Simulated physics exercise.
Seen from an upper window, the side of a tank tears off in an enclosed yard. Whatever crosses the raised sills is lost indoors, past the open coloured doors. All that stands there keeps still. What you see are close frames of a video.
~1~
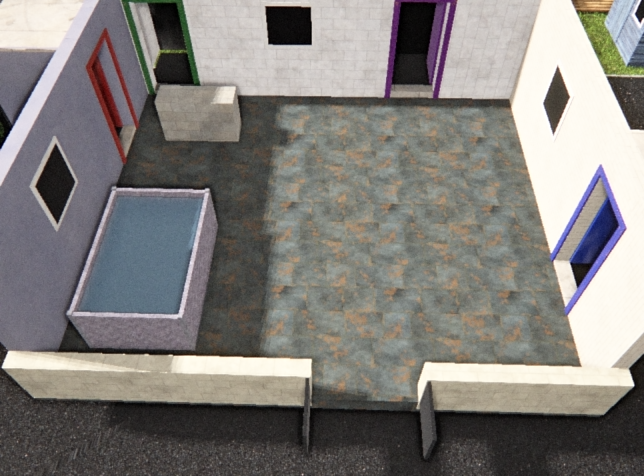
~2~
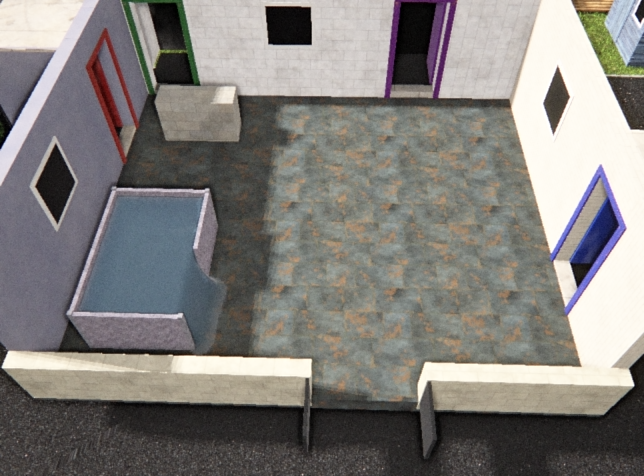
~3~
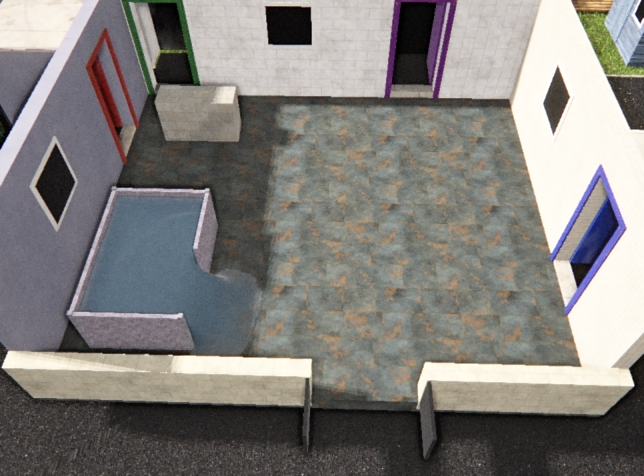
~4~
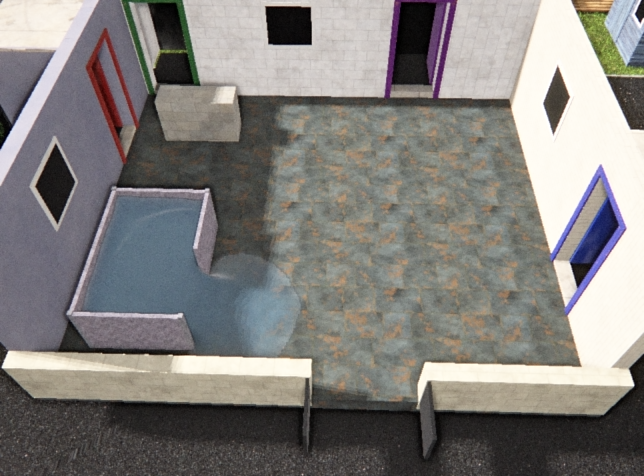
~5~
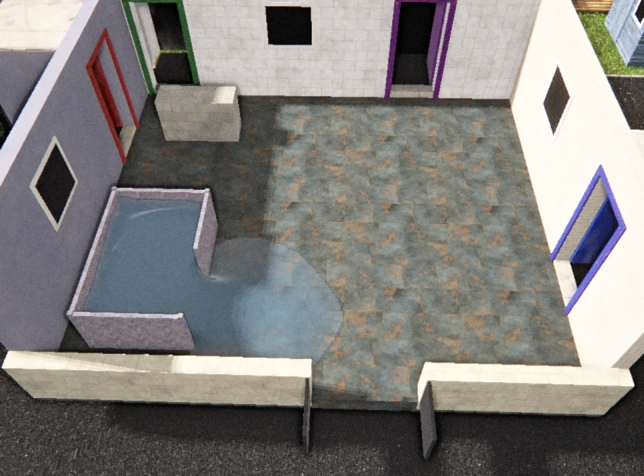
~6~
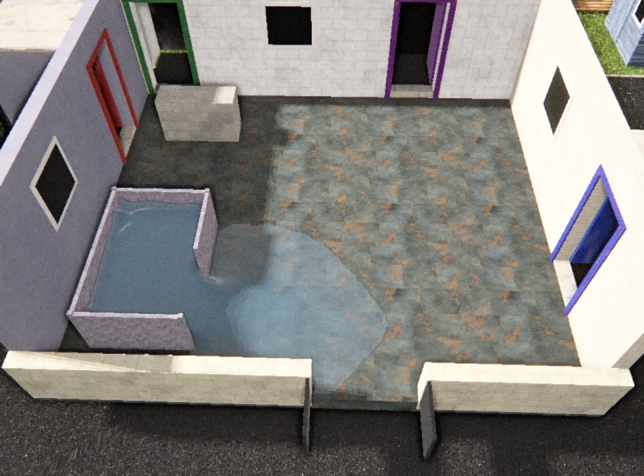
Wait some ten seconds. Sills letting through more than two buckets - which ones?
Blue door: Over the line on that one; red door: Not over the line on that one; purple door: Not over the line on that one; green door: Not over the line on that one.
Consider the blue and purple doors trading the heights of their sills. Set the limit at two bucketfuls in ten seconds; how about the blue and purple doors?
As I read it, the blue door ends up above while the purple door ends up above.
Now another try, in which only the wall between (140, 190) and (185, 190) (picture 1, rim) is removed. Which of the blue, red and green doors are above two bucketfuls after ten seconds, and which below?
Going door by door: The blue one stays safe, the red one gets too much, and the green one gets too much.
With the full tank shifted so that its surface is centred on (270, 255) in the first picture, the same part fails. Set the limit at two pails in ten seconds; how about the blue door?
Checking them one by one, the blue door crosses the line.
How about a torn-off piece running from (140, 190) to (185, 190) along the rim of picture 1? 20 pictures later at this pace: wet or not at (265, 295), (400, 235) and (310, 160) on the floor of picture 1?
Taking the points in order: Unwetted, unwetted and swamped.
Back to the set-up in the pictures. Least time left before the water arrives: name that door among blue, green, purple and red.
That is the blue one.
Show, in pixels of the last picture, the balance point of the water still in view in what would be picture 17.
About (270, 301) in the last view.
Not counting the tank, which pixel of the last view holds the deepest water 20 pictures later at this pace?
At about (521, 353).
A moment on, water covers 30 % of the floor; the blue door not reached, the red door not reached, the purple door not reached, the green door not reached.
Next, water covers 45 % of the floor; the blue door under two buckets in, the red door not reached, the purple door not reached, the green door not reached.
Then, water covers 50 % of the floor; the blue door far over two buckets in, the red door not reached, the purple door not reached, the green door not reached.
Later, water covers 60 % of the floor; the blue door far over two buckets in, the red door not reached, the purple door wet at the sill, nothing in, the green door not reached.
In the end, water covers 90 % of the floor; the blue door far over two buckets in, the red door wet at the sill, nothing in, the purple door wet at the sill, nothing in, the green door wet at the sill, nothing in.
